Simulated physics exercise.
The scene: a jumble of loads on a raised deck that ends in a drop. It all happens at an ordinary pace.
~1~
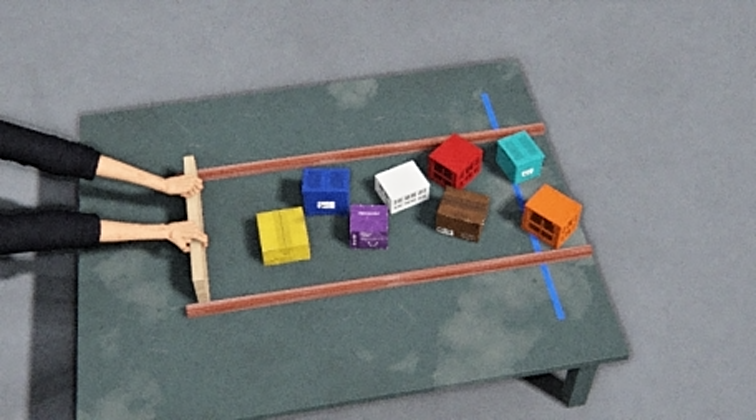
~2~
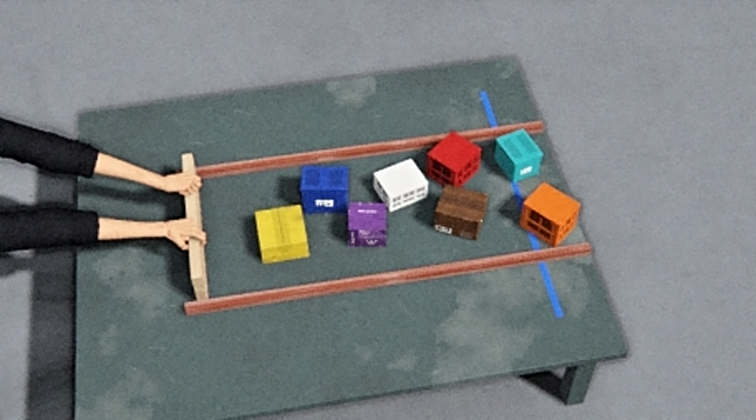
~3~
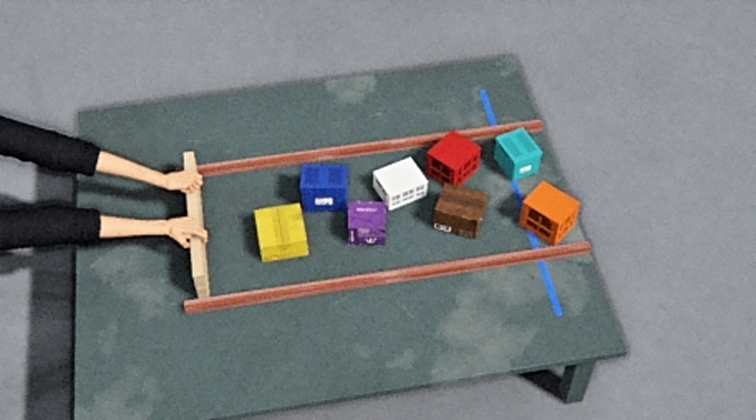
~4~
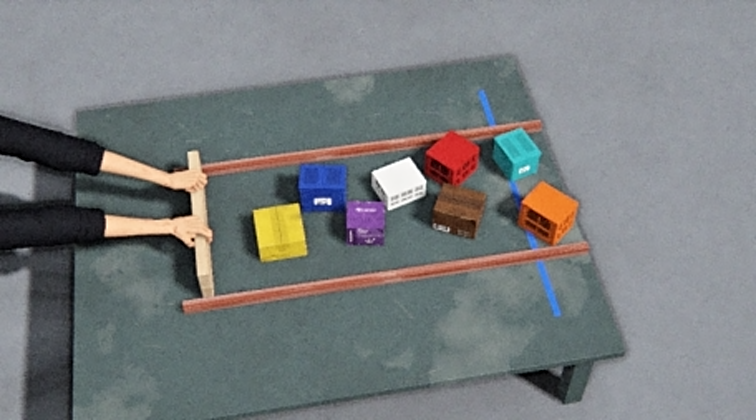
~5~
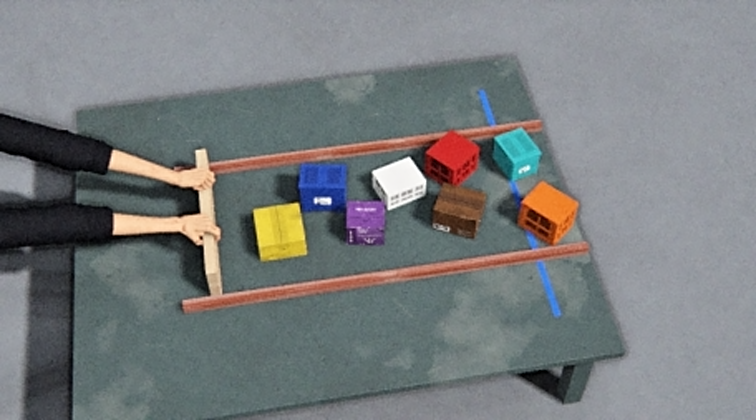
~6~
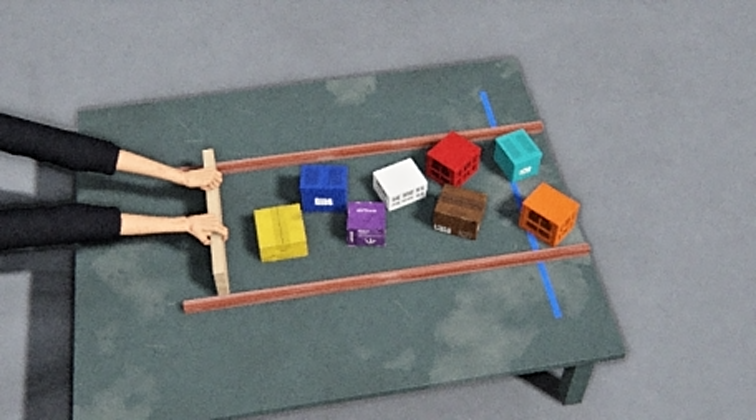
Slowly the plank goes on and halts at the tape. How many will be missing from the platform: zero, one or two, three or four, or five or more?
The number that fall off is five or more.
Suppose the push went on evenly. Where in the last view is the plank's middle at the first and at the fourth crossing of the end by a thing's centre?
Near (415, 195) and (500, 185).
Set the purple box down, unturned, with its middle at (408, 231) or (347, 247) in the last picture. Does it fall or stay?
In that order, it comes down; holds on.
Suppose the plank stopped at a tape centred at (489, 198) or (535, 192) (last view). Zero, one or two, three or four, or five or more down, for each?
For each place: 3 or 4; 5 or more.
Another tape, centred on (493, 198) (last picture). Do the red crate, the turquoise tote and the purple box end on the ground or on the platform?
The red crate stays on; the turquoise tote is lost; the purple box remains up.
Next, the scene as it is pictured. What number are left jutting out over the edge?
Overhanging: 0.
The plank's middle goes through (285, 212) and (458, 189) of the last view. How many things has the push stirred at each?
First 1, then 8.
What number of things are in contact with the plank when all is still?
2 of them.
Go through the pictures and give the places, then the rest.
Orange crate (551, 217); turquoise tote (519, 159); red crate (455, 164); plank (196, 229); tape (519, 196), in the first picture.
Turquoise tote (518, 157); brown box (461, 212), in the second picture.
Red crate (453, 161); plank (196, 224), in the third picture.
Orange crate (547, 214); yellow parcel (280, 233), in the fourth picture.
Turquoise tote (516, 156); white crate (399, 183), in the fifth picture.
Orange crate (548, 215); turquoise tote (517, 157); red crate (453, 162); plank (216, 222); tape (517, 194), in the sixth picture.
Soon after, none off yet; orange crate at rest near (548, 215); turquoise tote at rest near (517, 157); red crate at rest near (453, 162).
Then, none off yet; orange crate moved about its own width near (580, 215); turquoise tote at rest near (521, 155); red crate moved about its own width near (481, 149).
By the end, the number that fall off is five or more; fallen, purple box, white crate, brown box, red crate, turquoise tote and orange crate.
